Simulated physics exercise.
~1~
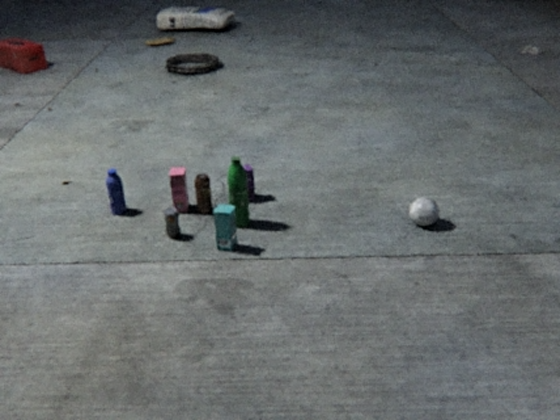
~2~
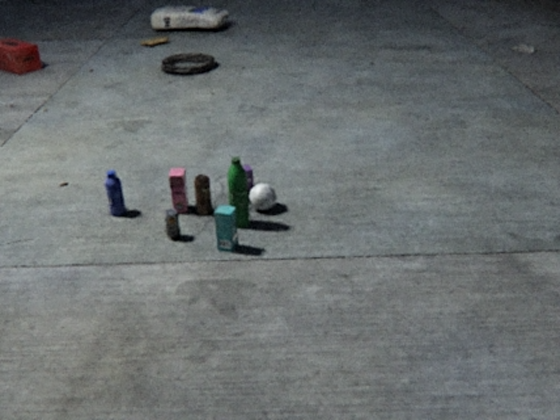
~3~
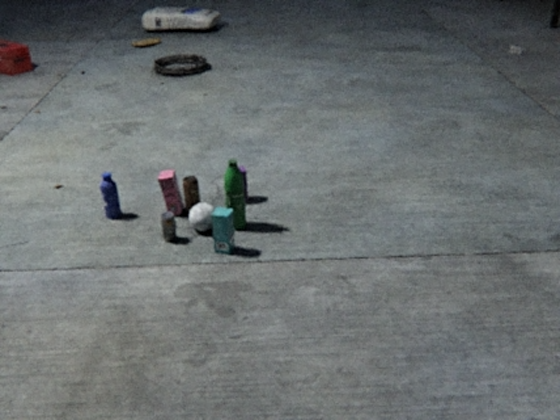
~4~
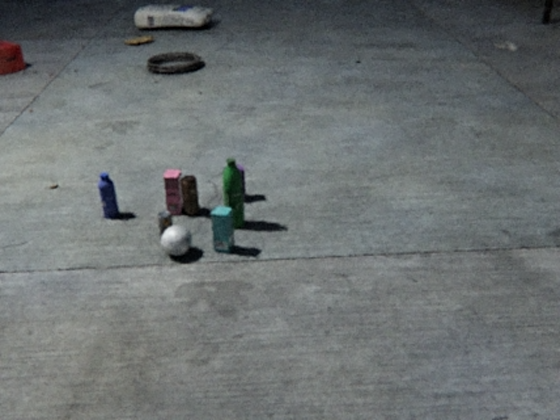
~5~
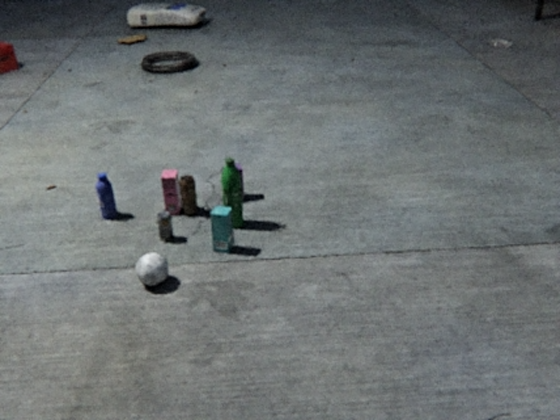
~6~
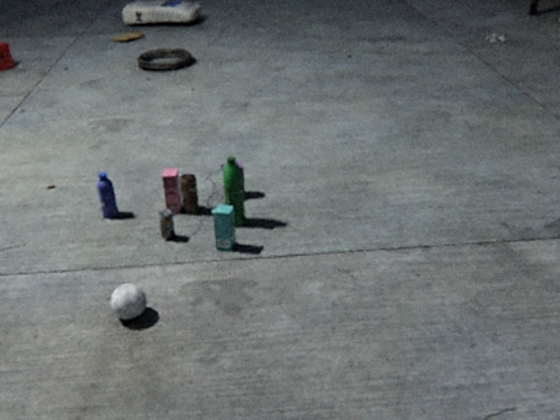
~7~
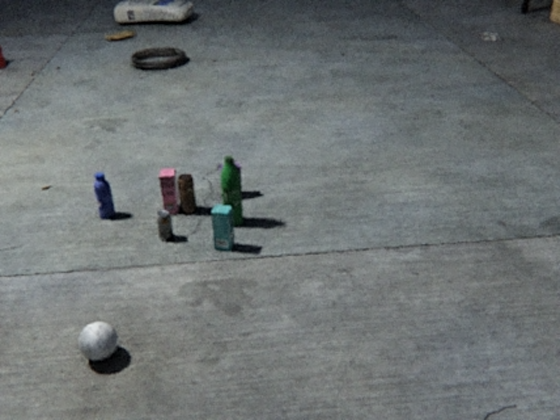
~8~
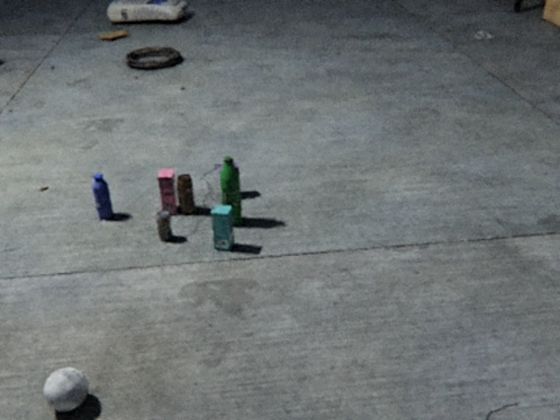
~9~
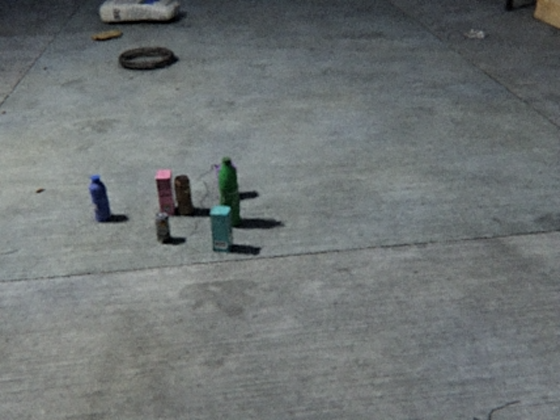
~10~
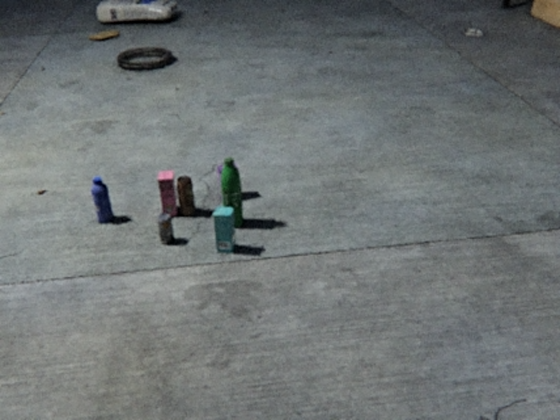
At the start, a small group of bottles, cans and cartons stands on a dim concrete floor, with a white ball off to the right. The ball rolls left, passes behind the green bottle and comes through the middle of the group, where the pink carton and brown can tip slightly and then settle upright. It goes on past the grey can and out toward the lower left, while the view drifts slightly sideways. The ball keeps rolling across the open floor and leaves at the bottom left corner. At the end, the green bottle and the others are still standing, close to where they began.
